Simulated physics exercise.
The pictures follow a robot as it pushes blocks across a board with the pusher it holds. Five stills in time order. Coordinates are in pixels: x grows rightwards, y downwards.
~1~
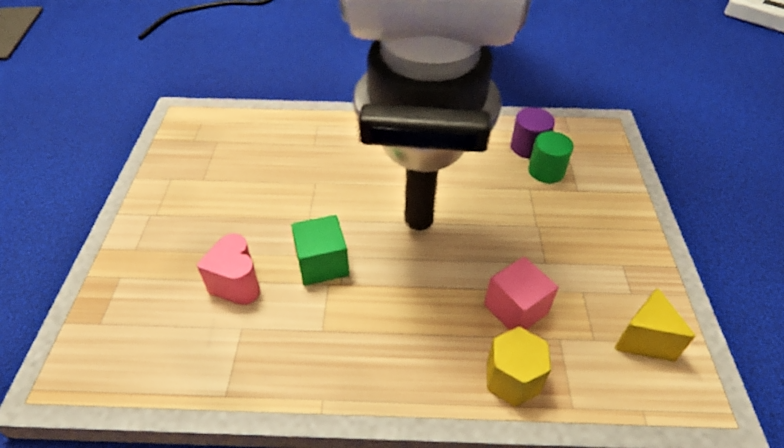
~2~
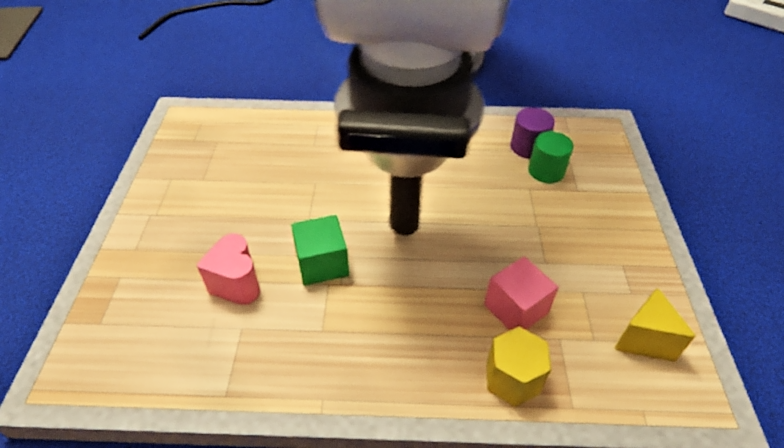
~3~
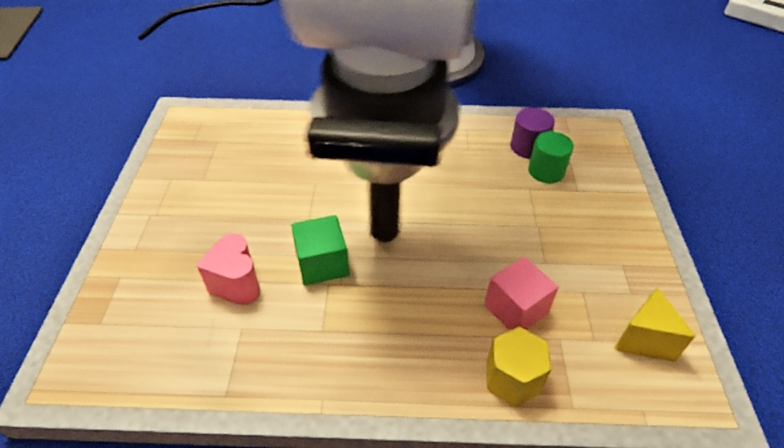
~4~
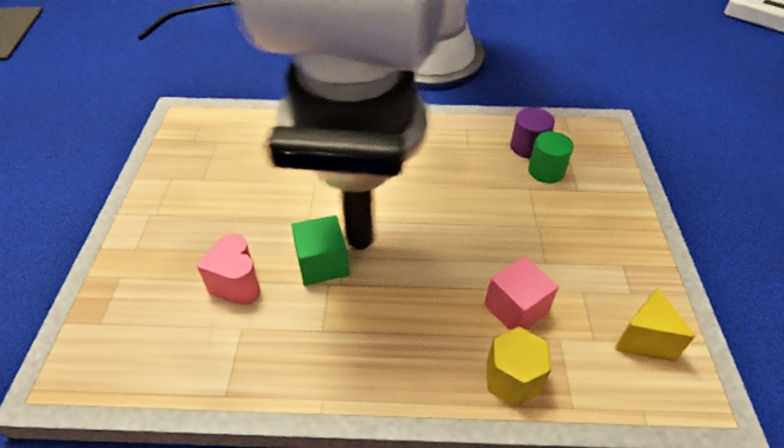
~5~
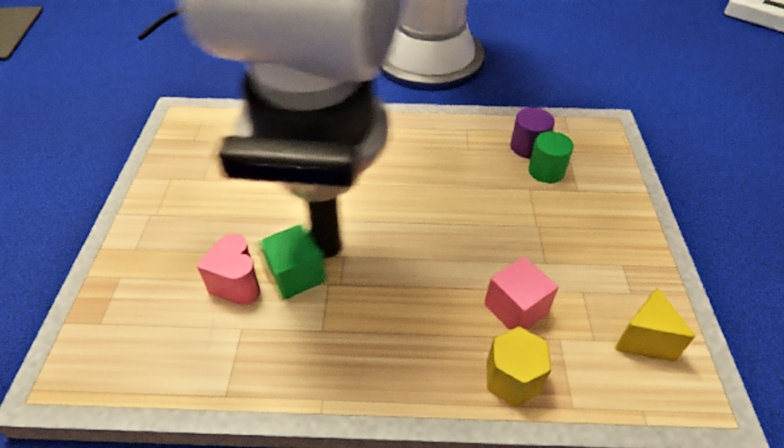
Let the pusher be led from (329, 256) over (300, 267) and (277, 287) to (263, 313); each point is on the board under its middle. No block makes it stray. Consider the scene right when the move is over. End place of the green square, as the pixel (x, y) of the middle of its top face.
The middle of its upper face should be somewhere near (209, 301).
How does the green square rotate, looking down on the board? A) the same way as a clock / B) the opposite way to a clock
A (the same way as a clock)
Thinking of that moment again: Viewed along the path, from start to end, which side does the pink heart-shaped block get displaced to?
The right-hand side.
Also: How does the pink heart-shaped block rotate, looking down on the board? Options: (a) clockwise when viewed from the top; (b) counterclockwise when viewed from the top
a.
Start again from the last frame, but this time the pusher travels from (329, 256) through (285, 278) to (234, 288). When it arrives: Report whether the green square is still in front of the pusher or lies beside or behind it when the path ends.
The green square is leading.
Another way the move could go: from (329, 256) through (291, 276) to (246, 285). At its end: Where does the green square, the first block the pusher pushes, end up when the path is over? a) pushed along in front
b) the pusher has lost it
That would be a.
The first path, step by step. Halfway along, pusher at (285, 266); pink heart-shaped block at (196, 268), turned 25° clockwise; green square at (245, 271).
At the end, pusher at (261, 304); pink heart-shaped block at (175, 274), turned 55° clockwise; green square at (209, 301), turned 25° clockwise.
